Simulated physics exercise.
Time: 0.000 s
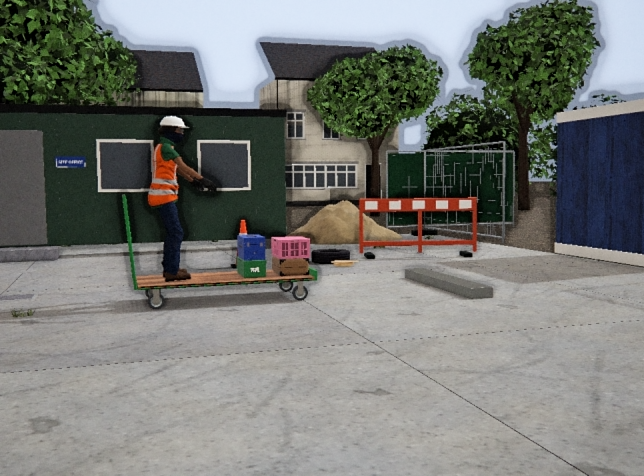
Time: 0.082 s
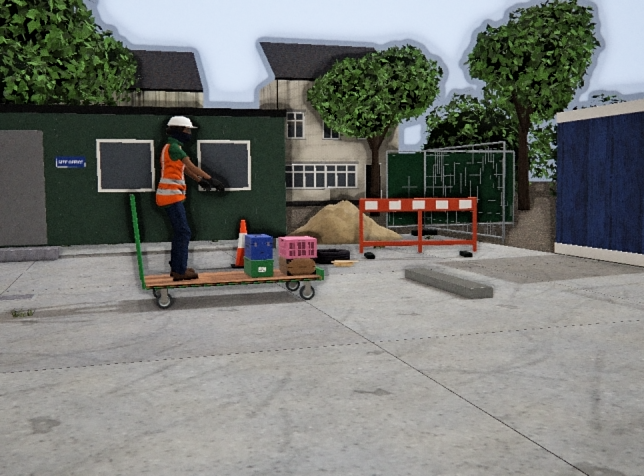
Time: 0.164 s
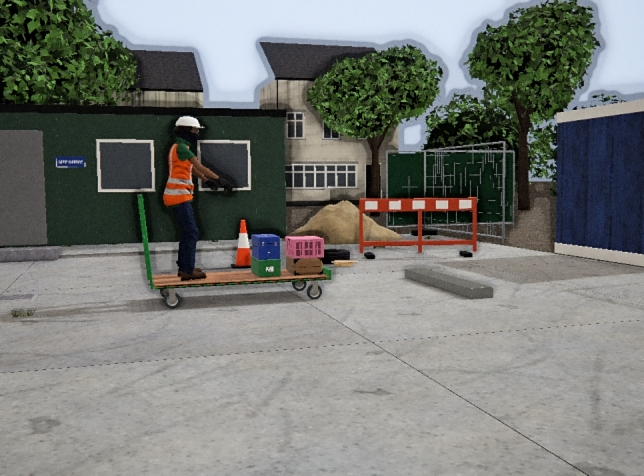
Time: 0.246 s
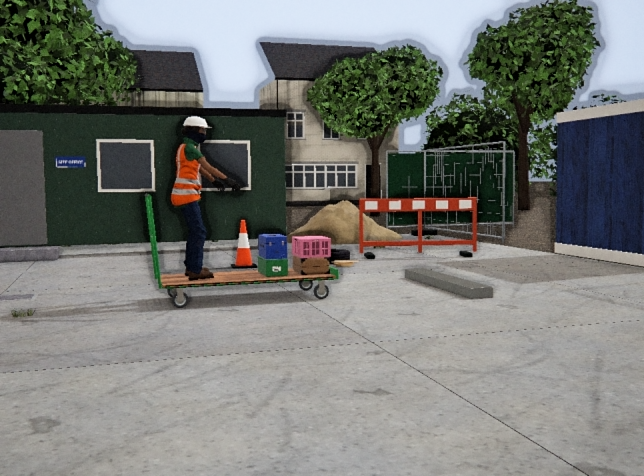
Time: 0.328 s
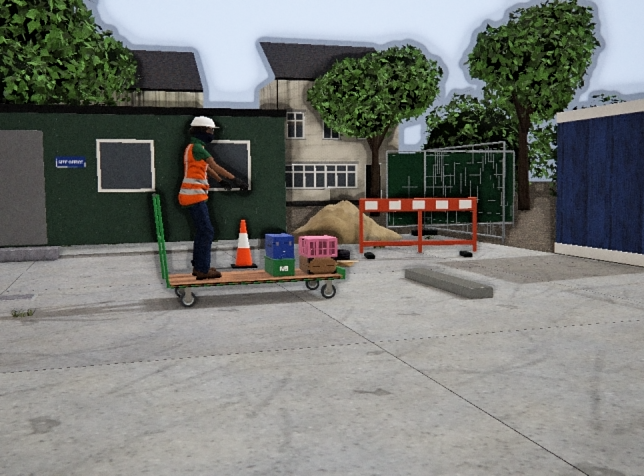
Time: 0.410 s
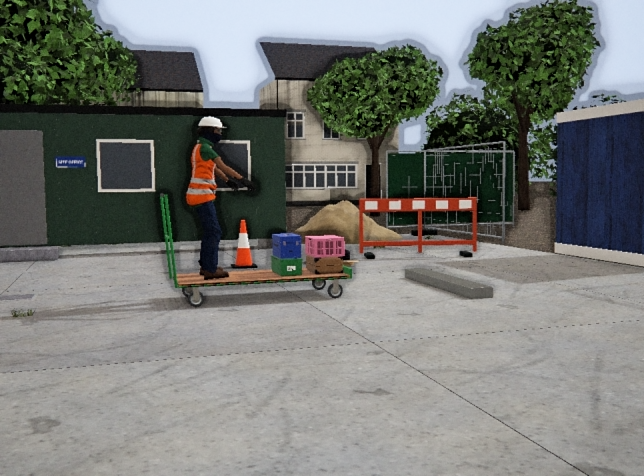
A worker in a white hard hat and orange vest stands on a flat green-handled trolley in a concrete yard, seen side-on from a fixed view. Blue, green, pink and brown crates sit at its right end, with a green cabin, an orange-and-white cone, a sand pile and a red-and-white barrier behind. The trolley rolls slowly and steadily rightward, the rider upright with arms held forward.
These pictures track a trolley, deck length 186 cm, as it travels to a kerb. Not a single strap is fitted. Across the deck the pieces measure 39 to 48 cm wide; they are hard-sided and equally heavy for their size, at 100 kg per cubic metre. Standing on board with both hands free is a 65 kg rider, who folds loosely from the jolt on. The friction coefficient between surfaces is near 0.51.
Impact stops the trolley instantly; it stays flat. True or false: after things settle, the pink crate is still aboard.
True.
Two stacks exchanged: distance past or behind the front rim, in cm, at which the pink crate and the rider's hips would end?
The pink one would end 50 cm behind the front rim, and the hips 130 cm behind it.
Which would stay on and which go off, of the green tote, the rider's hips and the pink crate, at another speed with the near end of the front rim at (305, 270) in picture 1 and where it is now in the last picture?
Then green on, hips on, pink off.
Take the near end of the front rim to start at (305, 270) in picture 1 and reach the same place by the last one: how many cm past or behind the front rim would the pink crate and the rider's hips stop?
Pink 10 past, hips 120 behind.
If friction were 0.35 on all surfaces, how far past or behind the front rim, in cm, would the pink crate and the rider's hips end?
Then the pink one ends up 50 cm beyond the rim while the hips stay 120 cm back from it.
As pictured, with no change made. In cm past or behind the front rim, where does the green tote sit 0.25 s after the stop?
Around 55 cm short of the front rim.
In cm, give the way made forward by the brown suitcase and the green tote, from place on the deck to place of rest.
Ahead by: Brown 0, green 10 (cm).
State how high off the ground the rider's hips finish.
Roughly 60 cm.
After 1.71 s the deck stops.
After 2.26 s the pink crate is 10 cm behind the rim, tilted 0°, near (434, 242) in the last picture's view.
After 2.71 s the pink crate is 10 cm behind the rim, tilted 0°, near (434, 242) in the last picture's view.
When all is still (4.3 s), nothing is past the rim; behind it, blue toolbox, pink crate, brown suitcase, green tote and the rider's hips.
